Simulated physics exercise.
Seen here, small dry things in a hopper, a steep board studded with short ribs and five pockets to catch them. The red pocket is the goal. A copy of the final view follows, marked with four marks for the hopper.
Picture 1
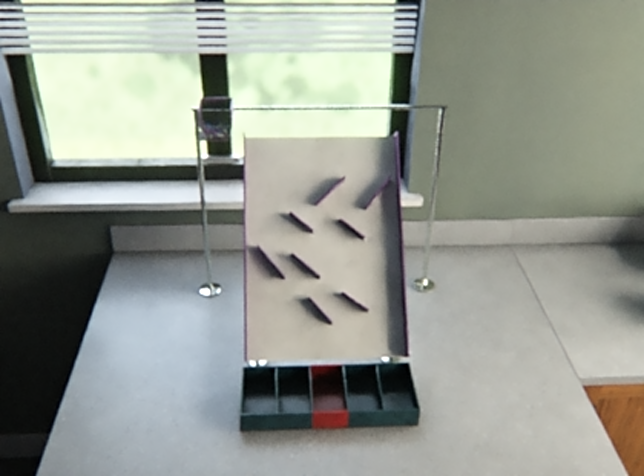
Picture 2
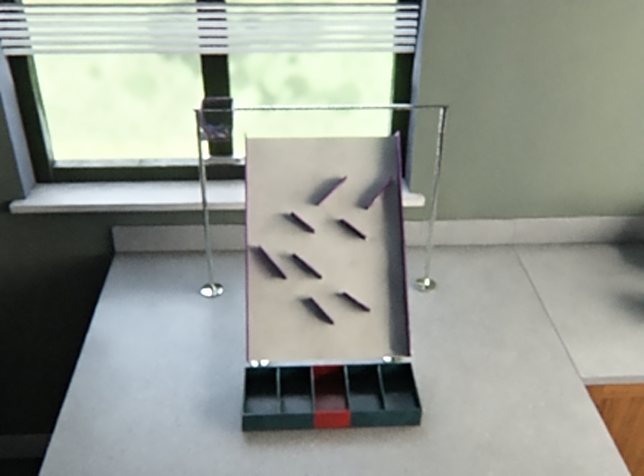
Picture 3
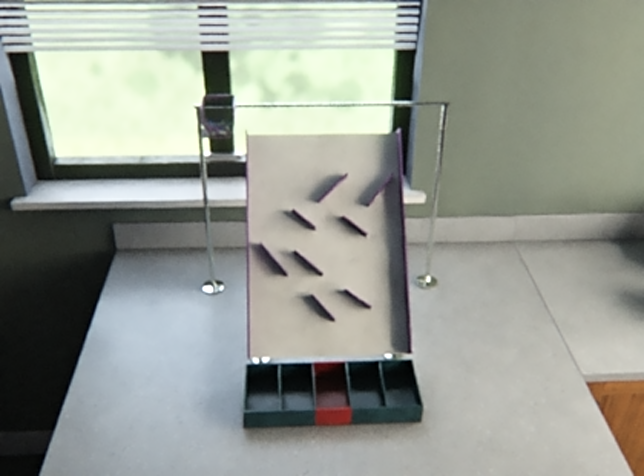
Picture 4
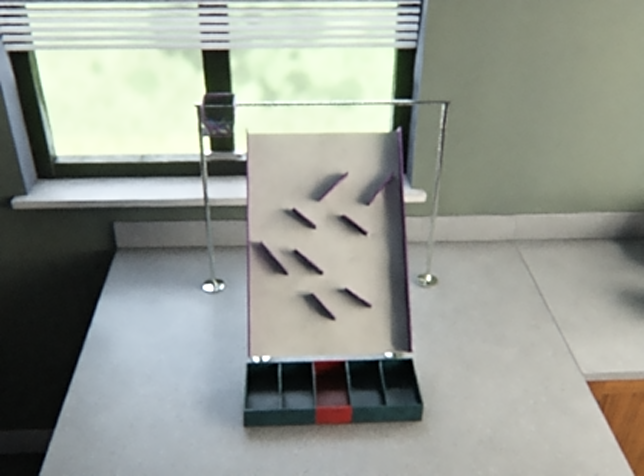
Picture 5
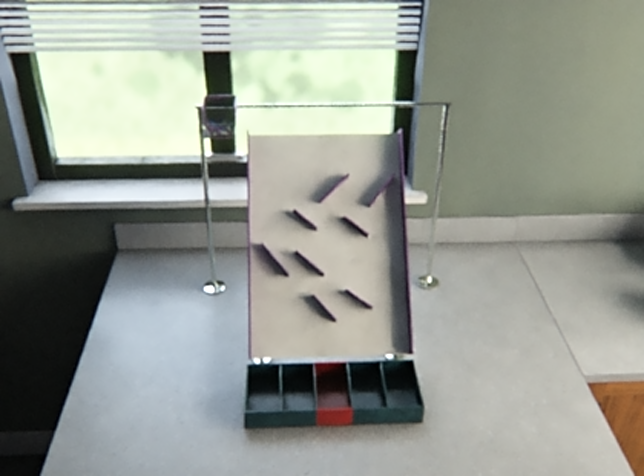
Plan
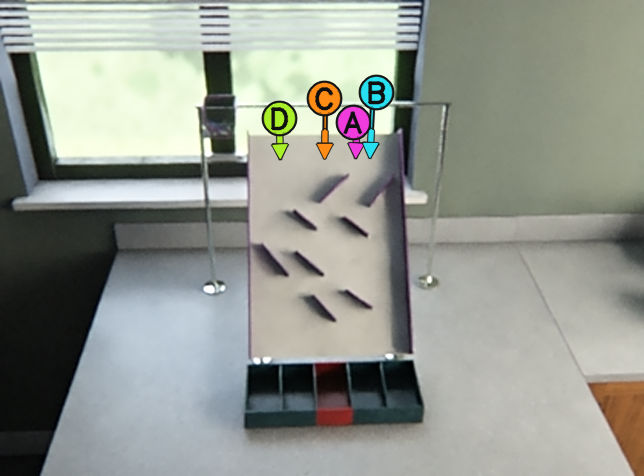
Nothing on the steep, pale board moves as the clip starts, and its short dark ribs keep their places above a row of five pockets, the middle one red. The view shifts very slightly, while the metal frame, the small dark hopper at its upper left and the empty pockets stay unchanged.
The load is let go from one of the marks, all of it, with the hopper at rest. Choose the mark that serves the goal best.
Mark D.
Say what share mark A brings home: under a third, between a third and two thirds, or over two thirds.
It is under a third.
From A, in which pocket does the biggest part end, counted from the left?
It is the fifth one.
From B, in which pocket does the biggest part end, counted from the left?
The fifth.
On the marked copy, mark A meets the board at (355, 152); mark B meets the board at (370, 152); mark C meets the board at (324, 153); mark D meets the board at (280, 153).
With A, about a tenth in the red pocket, the larger part in other pockets, just a few outside the box.
With B, just a few in the red pocket, almost all in other pockets.
With C, about a tenth in the red pocket, almost all in other pockets.
With D, roughly a third in the red pocket, roughly two thirds in other pockets.
